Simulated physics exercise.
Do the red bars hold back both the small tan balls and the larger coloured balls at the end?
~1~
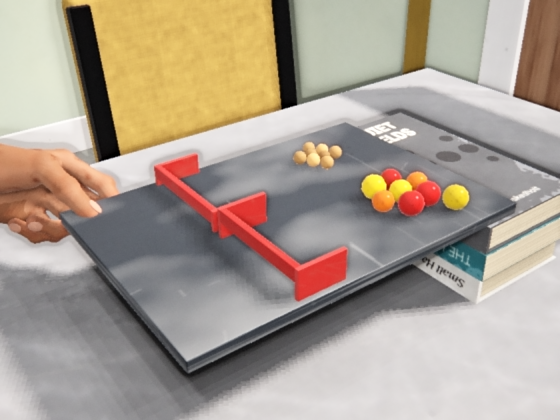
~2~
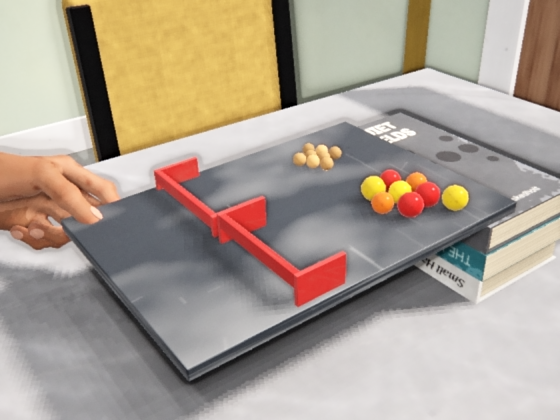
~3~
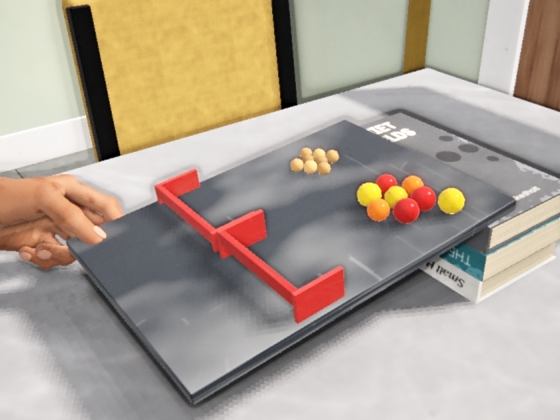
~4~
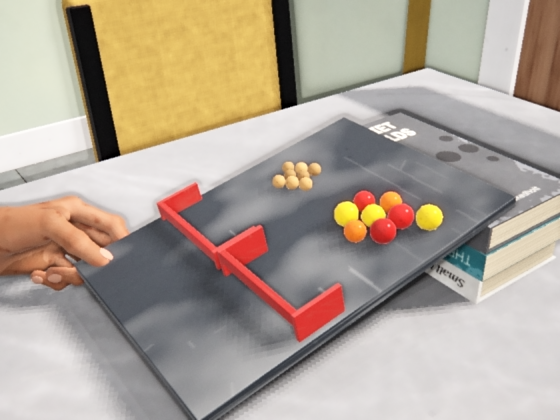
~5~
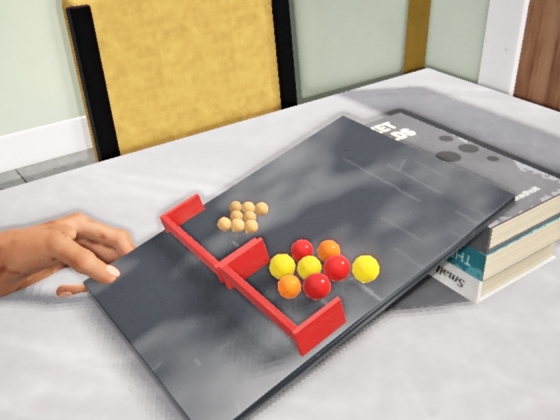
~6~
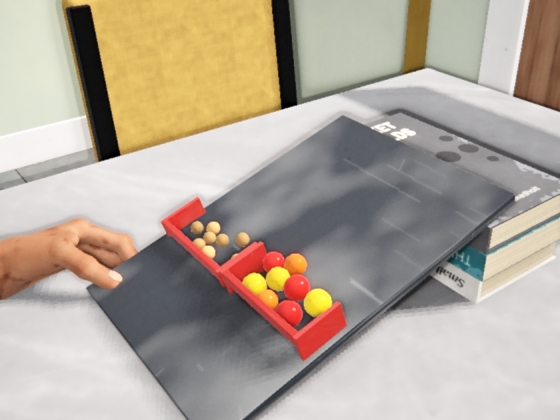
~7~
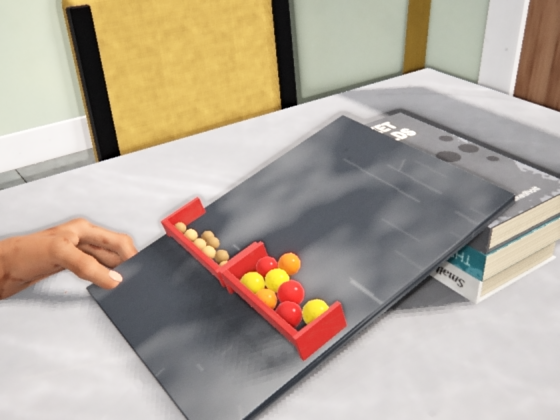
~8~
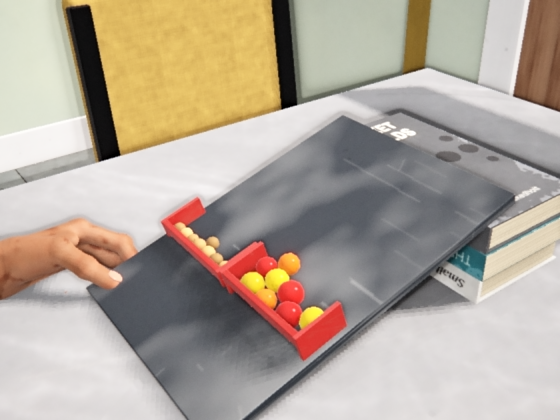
Yes, both heaps are stopped by the red bars. The tan balls rest behind the far one and the red, orange and yellow balls rest behind the near one.
